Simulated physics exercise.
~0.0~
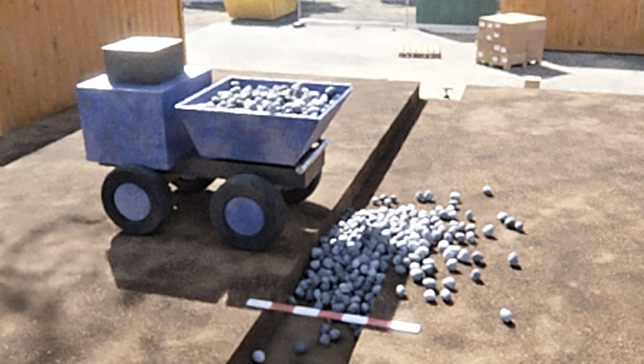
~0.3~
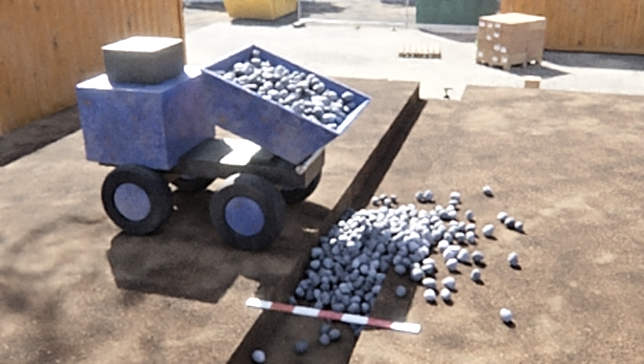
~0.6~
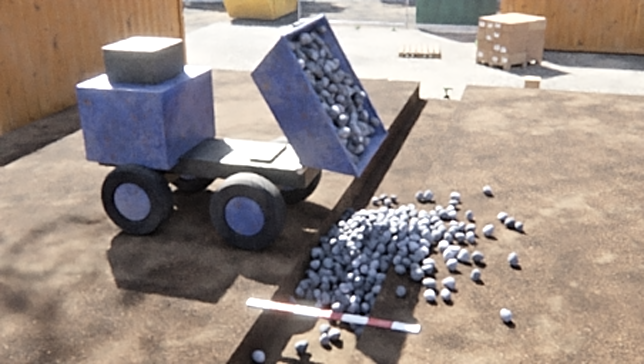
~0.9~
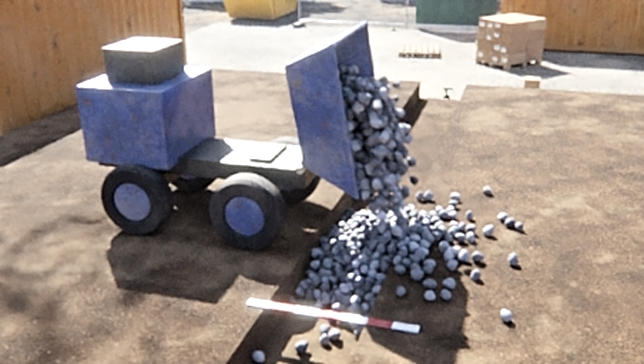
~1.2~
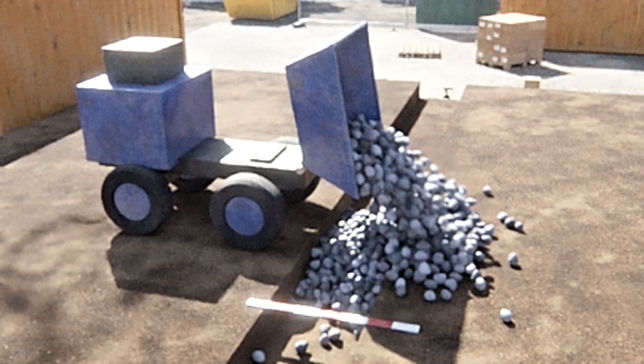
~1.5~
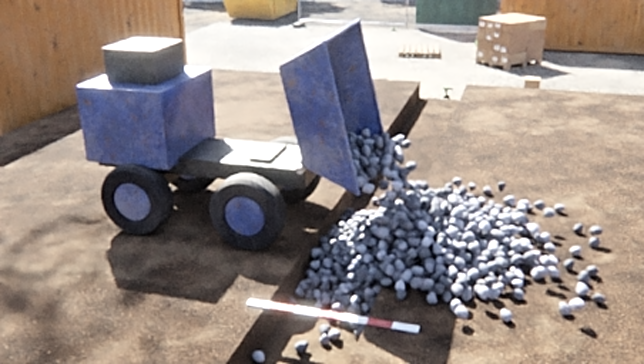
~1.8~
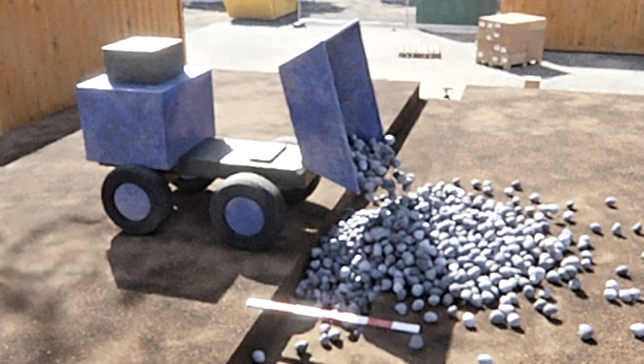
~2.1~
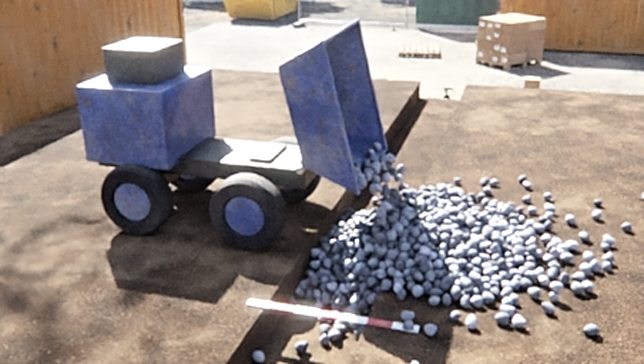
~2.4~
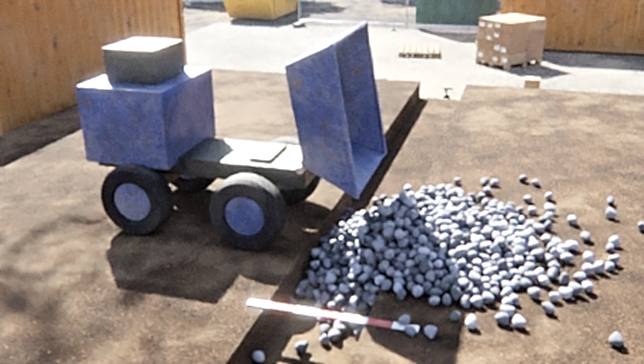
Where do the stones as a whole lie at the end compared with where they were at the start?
They lie farther to the right and lower in view, because the ones that were in the dumper's body have joined the heap on the ground and spread beyond the trench.
